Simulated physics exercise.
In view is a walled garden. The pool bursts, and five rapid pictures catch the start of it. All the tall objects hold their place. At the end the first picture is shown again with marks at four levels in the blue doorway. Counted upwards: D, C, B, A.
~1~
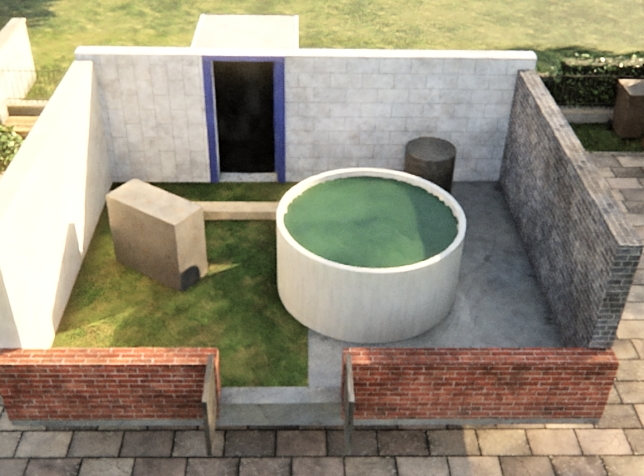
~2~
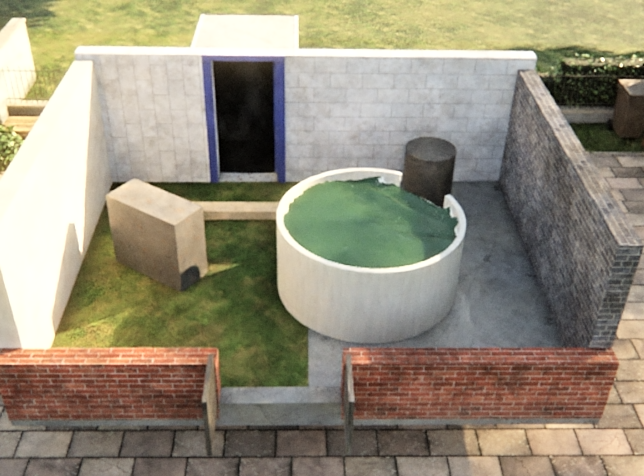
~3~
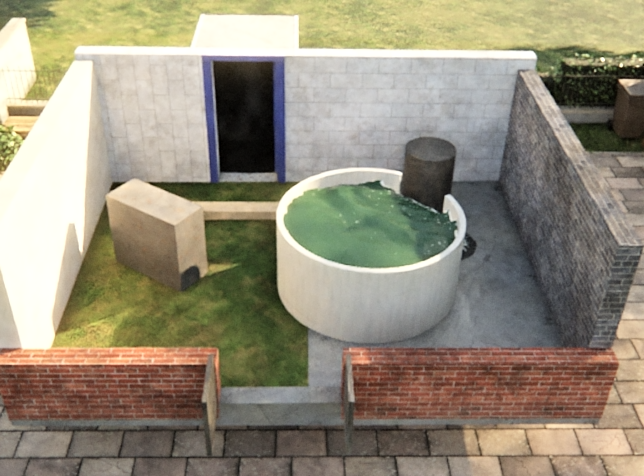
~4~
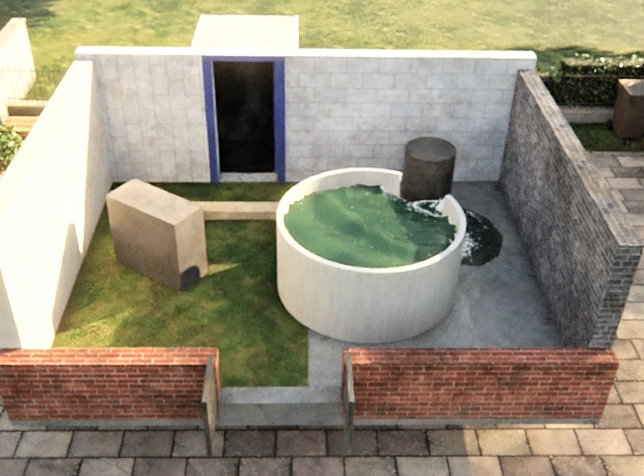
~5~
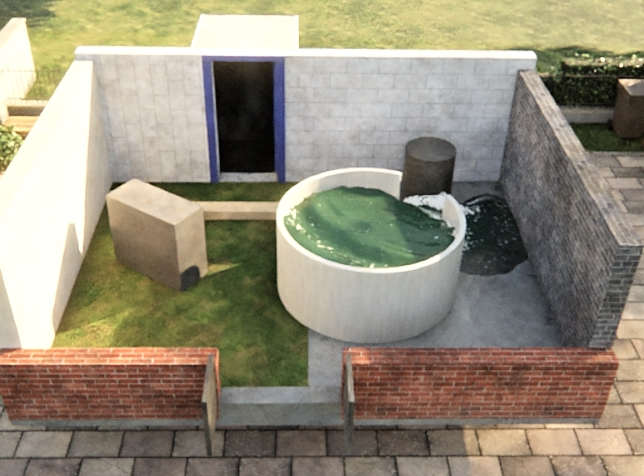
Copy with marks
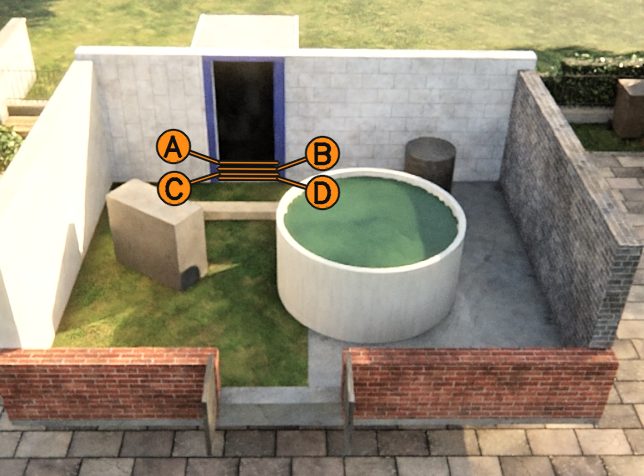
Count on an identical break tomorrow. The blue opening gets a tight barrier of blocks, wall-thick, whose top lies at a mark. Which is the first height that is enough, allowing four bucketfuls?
C.
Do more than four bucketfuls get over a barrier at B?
No.
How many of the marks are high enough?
Three of the four.
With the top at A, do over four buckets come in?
No, that is safe.
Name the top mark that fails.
It is D.
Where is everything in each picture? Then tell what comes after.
The first frame shows water in the pool at rest, its middle at (371, 221); foot of the blue doorway at (248, 182); open gate at (280, 344).
In the second frame, water covers 1 % of the ground, its front hidden from here.
In the third frame, water covers 3 % of the ground, its front hidden from here.
The fourth frame shows front seen at (479, 217), 6 % of the ground wet.
The fifth frame shows front seen at (502, 201), 11 % of the ground wet.
On the marked copy, A at (247, 162); B at (248, 168); C at (248, 174); D at (248, 178); from the bottom up D, C, B, A.
If A is chosen, nothing gets over.
If B is chosen, nothing gets over.
If C is chosen, a splash gets over, under a bucket.
If D is chosen, about 12 bucketfuls get in.
